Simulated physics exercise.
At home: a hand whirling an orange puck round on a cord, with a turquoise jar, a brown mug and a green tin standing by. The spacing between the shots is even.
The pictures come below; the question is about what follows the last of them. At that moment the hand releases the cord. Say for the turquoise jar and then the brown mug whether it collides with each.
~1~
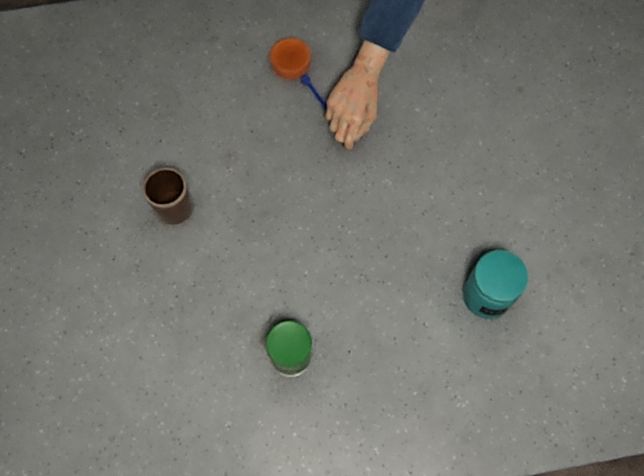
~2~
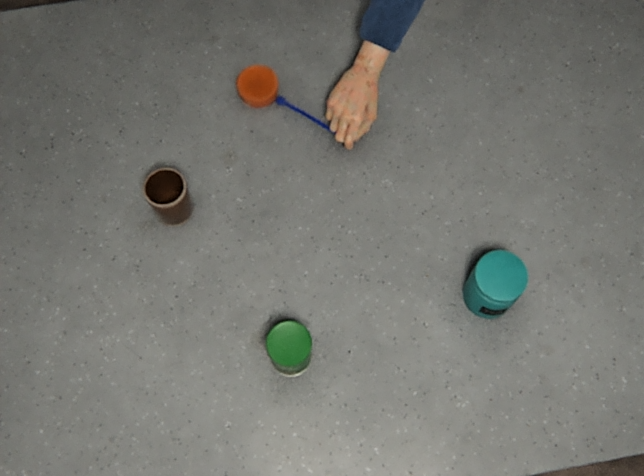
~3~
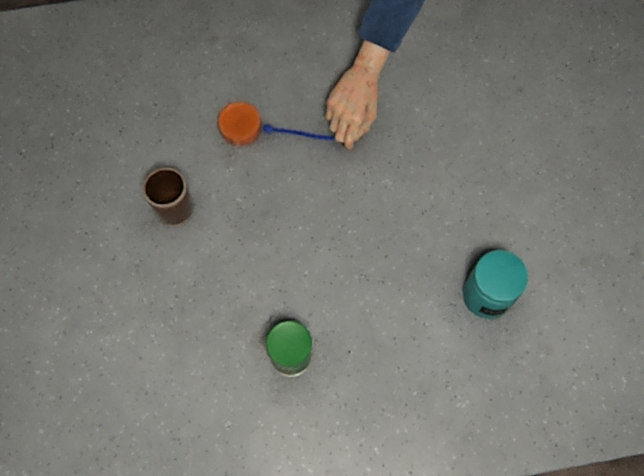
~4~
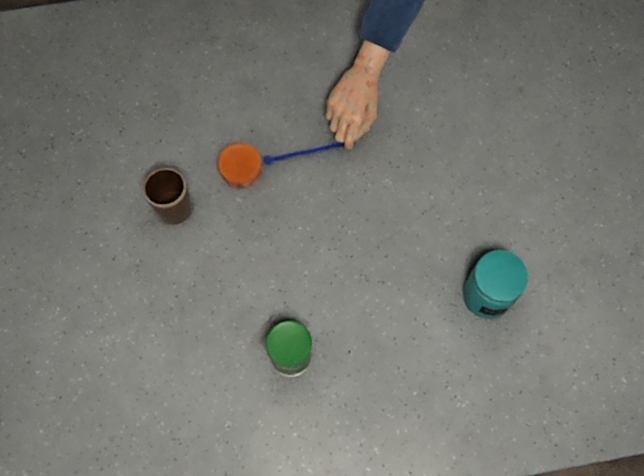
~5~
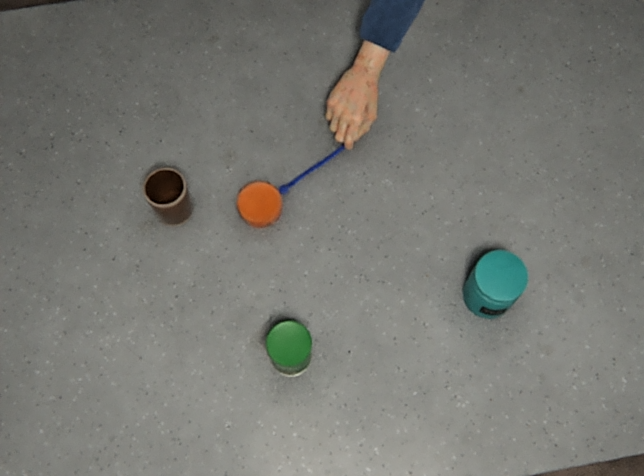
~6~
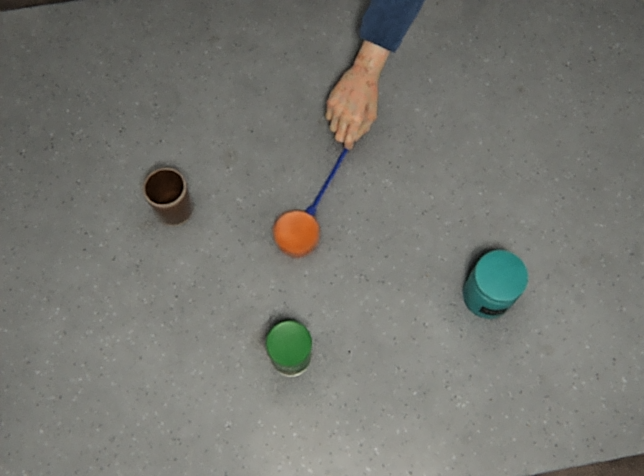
As I see it, the turquoise jar will receive an impact. The brown mug will receive no impact.
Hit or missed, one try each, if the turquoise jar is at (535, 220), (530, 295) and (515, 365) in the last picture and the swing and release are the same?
Position one: No contact; position two: Contact; position three: No contact.
Then, 0.08 s past the final frame, puck near (389, 265).
Then, 0.20 s past the final frame, puck near (443, 291); turquoise jar pushed aside.
When it is over, puck near (441, 297); turquoise jar pushed aside. The turquoise jar gets hit and the brown mug escapes it.
